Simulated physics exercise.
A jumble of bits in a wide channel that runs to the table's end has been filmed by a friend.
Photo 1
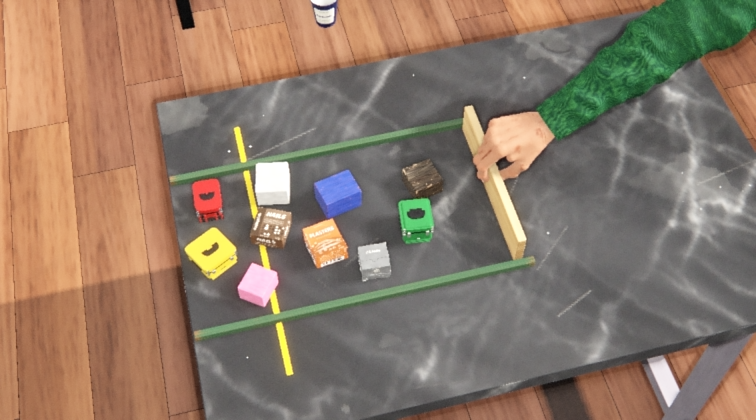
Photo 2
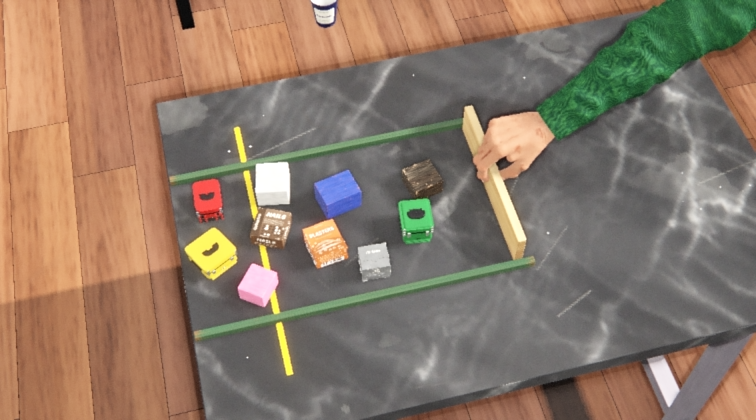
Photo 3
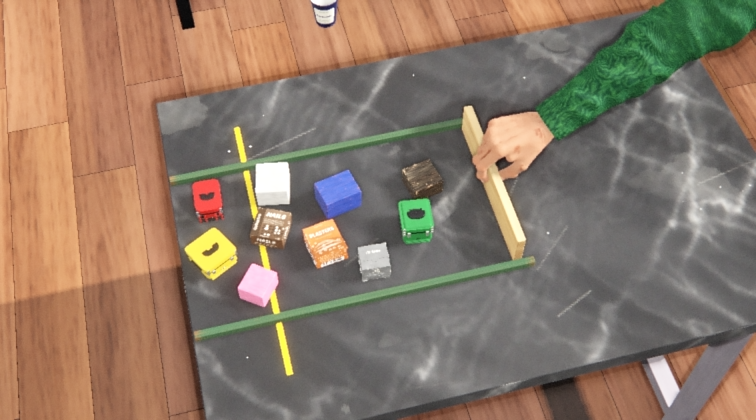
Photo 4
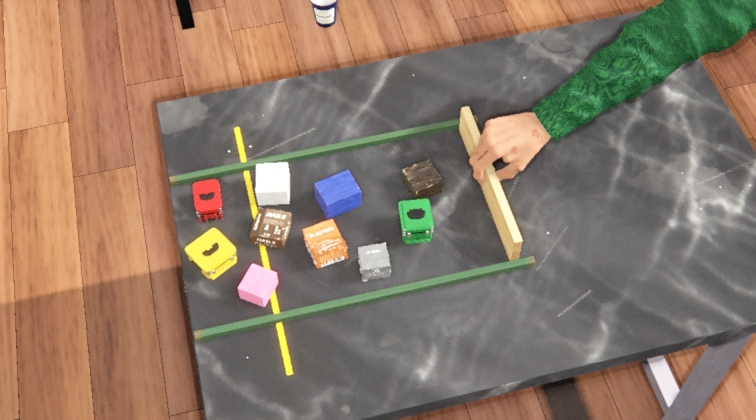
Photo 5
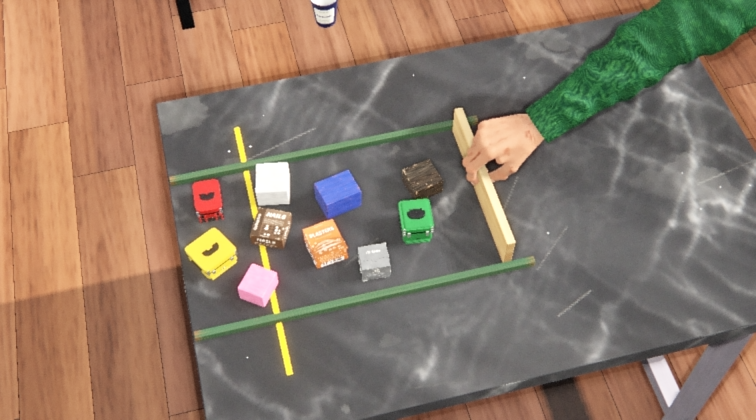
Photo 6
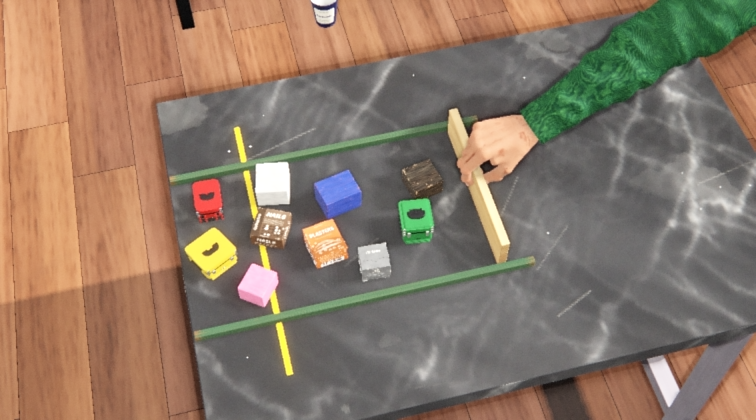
A wide channel edged by two green strips crosses a dark marbled table above a wooden floor, seen from overhead. Red and yellow cases sit at the left, near a pink block, a white block and a brown box around a yellow tape line, with blue, orange, grey, black and green pieces rightward. A green-sleeved hand holds a pale board still, then slides it slightly left, touching nothing else, as the camera stays fixed.
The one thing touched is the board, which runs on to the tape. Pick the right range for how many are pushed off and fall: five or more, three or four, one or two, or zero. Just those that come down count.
The right range is one or two.
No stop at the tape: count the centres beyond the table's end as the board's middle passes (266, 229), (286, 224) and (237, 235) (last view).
The numbers past the end are 1, 0 and 3.
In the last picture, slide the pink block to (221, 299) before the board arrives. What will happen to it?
From that start, the object then is safe.
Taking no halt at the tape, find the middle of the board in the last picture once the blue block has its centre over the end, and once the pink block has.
First near (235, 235), second near (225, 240).
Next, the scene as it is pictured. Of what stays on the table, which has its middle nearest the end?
Nearest at the end: The brown box.
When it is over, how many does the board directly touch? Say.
Looks like 4 of them, all told.
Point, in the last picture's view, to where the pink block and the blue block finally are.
The first one ends at (228, 297), the second at (205, 220).
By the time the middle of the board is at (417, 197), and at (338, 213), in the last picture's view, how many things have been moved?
I count 2 first and 7 after.
A little later, none off yet; yellow case at rest near (212, 255); red case at rest near (209, 201); pink block at rest near (258, 285).
When it is over, the number that fall off is one or two; down, yellow case.
